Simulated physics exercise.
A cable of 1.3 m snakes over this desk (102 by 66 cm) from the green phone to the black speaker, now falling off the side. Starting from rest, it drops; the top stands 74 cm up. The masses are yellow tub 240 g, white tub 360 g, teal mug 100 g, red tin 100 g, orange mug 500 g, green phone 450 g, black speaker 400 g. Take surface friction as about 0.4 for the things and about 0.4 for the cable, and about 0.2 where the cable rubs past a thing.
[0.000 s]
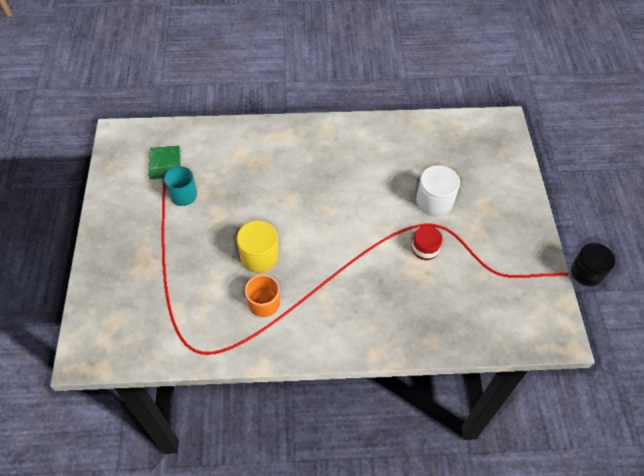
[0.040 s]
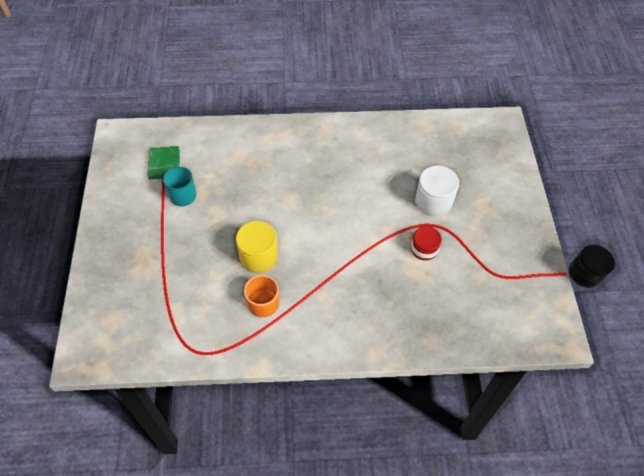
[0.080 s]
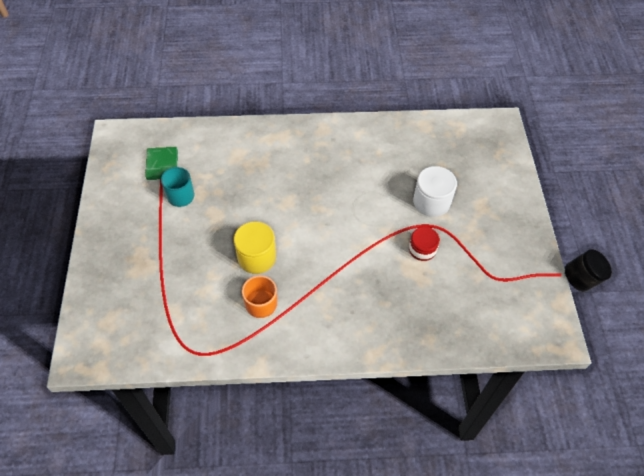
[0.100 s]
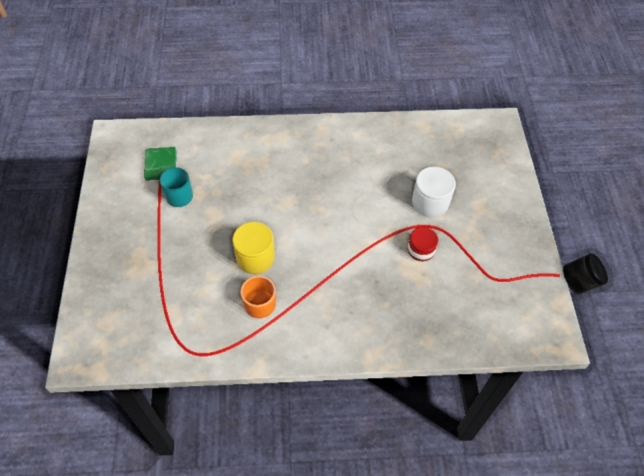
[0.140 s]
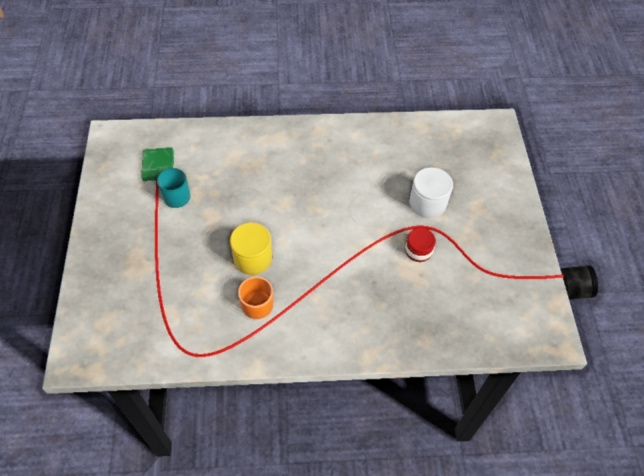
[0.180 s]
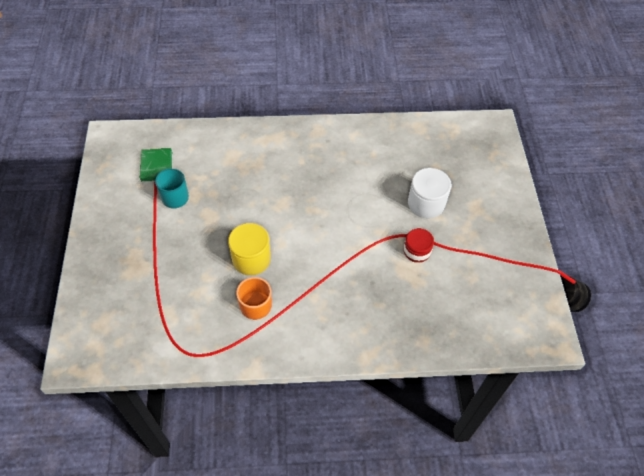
The black speaker at the table's right edge tipped over and dropped slightly off the side, tugging the right part of the red cable straighter beside the red tin, while the mugs stayed put.
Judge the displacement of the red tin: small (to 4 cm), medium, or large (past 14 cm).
It is large.
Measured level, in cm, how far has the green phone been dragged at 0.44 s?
Roughly 2 cm level.
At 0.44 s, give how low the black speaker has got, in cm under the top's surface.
35 cm.
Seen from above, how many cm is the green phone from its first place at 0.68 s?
Looks like some 4 centimetres to me.
At 0.4 s, the cable's tail end at (164, 188); red tin 18 cm off its start, black speaker over the edge, orange mug 4 cm off its start.
At 0.7 s, the cable's tail end at (167, 190); red tin over the edge, black speaker over the edge, orange mug 5 cm off its start.
At 0.9 s, the cable's tail end at (170, 192); red tin over the edge, black speaker over the edge, orange mug 6 cm off its start at (268, 269).
At 1.2 s, the cable's tail end at (170, 192); red tin over the edge, orange mug 6 cm off its start, teal mug 5 cm off its start.
At 2.4 s, the cable's tail end at (170, 192); red tin over the edge, orange mug 6 cm off its start at (268, 269), teal mug 5 cm off its start at (192, 172), green phone 4 cm off its start at (162, 174).
